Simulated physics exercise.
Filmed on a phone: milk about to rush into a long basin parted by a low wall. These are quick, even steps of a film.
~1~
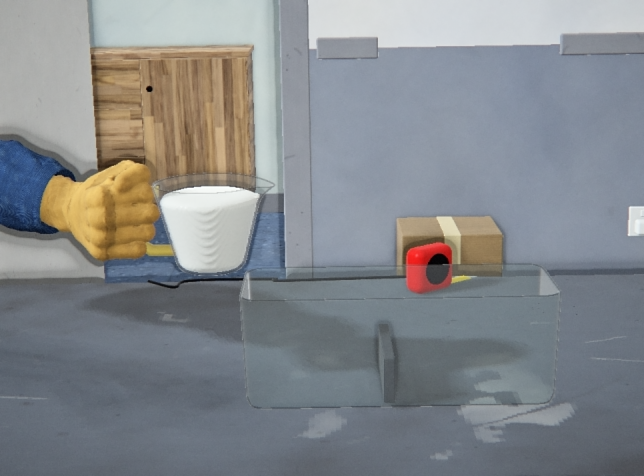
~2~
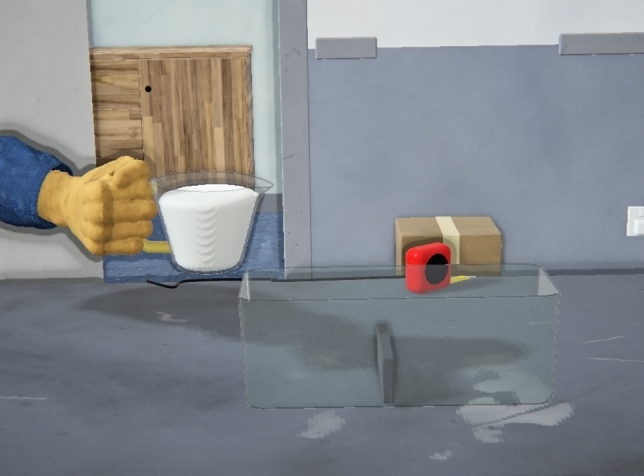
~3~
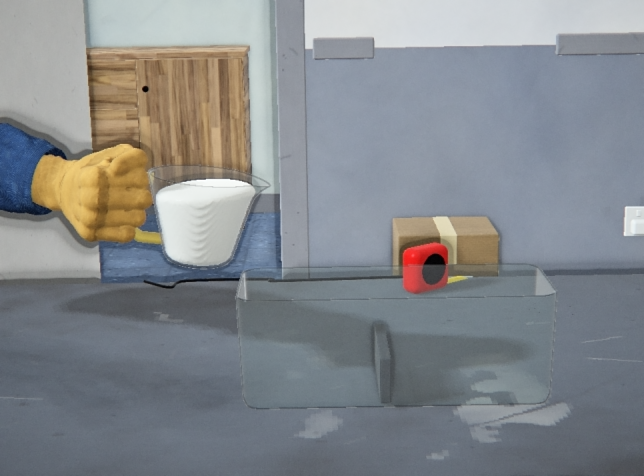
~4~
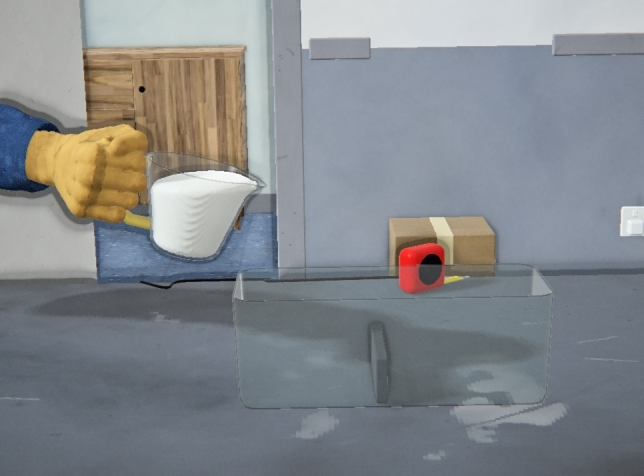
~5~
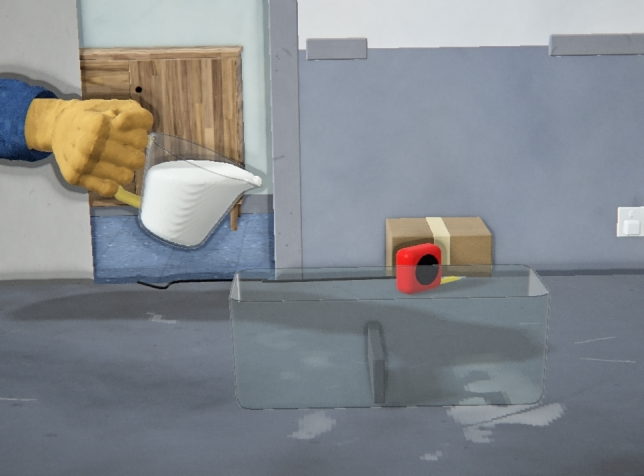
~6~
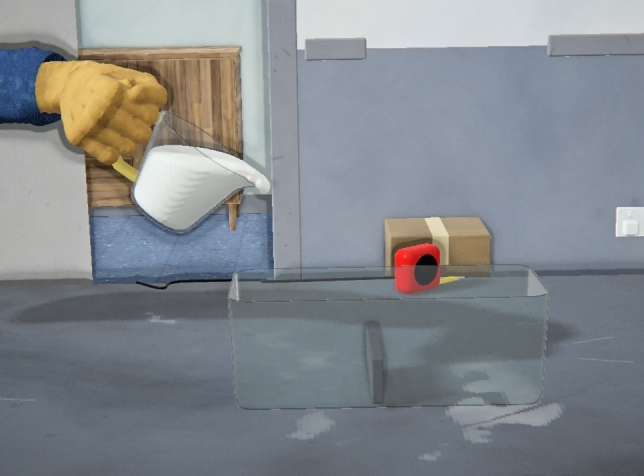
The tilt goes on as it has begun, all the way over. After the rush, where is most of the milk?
The left-hand section gets the most.
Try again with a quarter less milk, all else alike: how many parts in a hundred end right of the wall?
Roughly 20 in a hundred.
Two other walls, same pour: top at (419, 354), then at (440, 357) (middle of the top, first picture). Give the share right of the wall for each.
First some 10, then 20 per cent.
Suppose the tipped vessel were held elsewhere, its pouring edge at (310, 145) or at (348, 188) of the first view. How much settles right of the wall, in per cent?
In turn 75 and 85 in a hundred.
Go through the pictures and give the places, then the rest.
The first frame shows tilt 0°; pouring edge (275, 184); surface from (161, 196) to (260, 195); the long basin's rim runs from (244, 286) to (551, 281); the wall's top is at (386, 342).
The second frame shows tilt 2°; pouring edge (274, 184); surface from (159, 195) to (259, 193).
The third frame shows tilt 7°; pouring edge (271, 184); surface from (157, 191) to (257, 187).
The fourth frame shows tilt 14°; pouring edge (267, 185); surface from (152, 183) to (257, 180).
The fifth frame shows tilt 25°; pouring edge (263, 185); surface from (149, 168) to (256, 177); 1 per cent is over the edge.
The sixth frame shows tilt 37°; pouring edge (261, 185); surface from (149, 153) to (251, 173); 3 per cent is over the edge.
A moment on, the tilt is 107° and 35 per cent is still to pour, 16 is left of the wall and 0 right of it.
Next, the tilt is 118° and 0 per cent is still to pour, 71 is left of the wall and 22 right of it.
Then the tilt is 118° and 0 per cent is still to pour, 73 is left of the wall and 22 right of it.
Later the tilt is 118° and 0 per cent is still to pour, 74 is left of the wall and 23 right of it.
At rest 75 per cent lies left of the wall, 23 right of it and 3 outside.
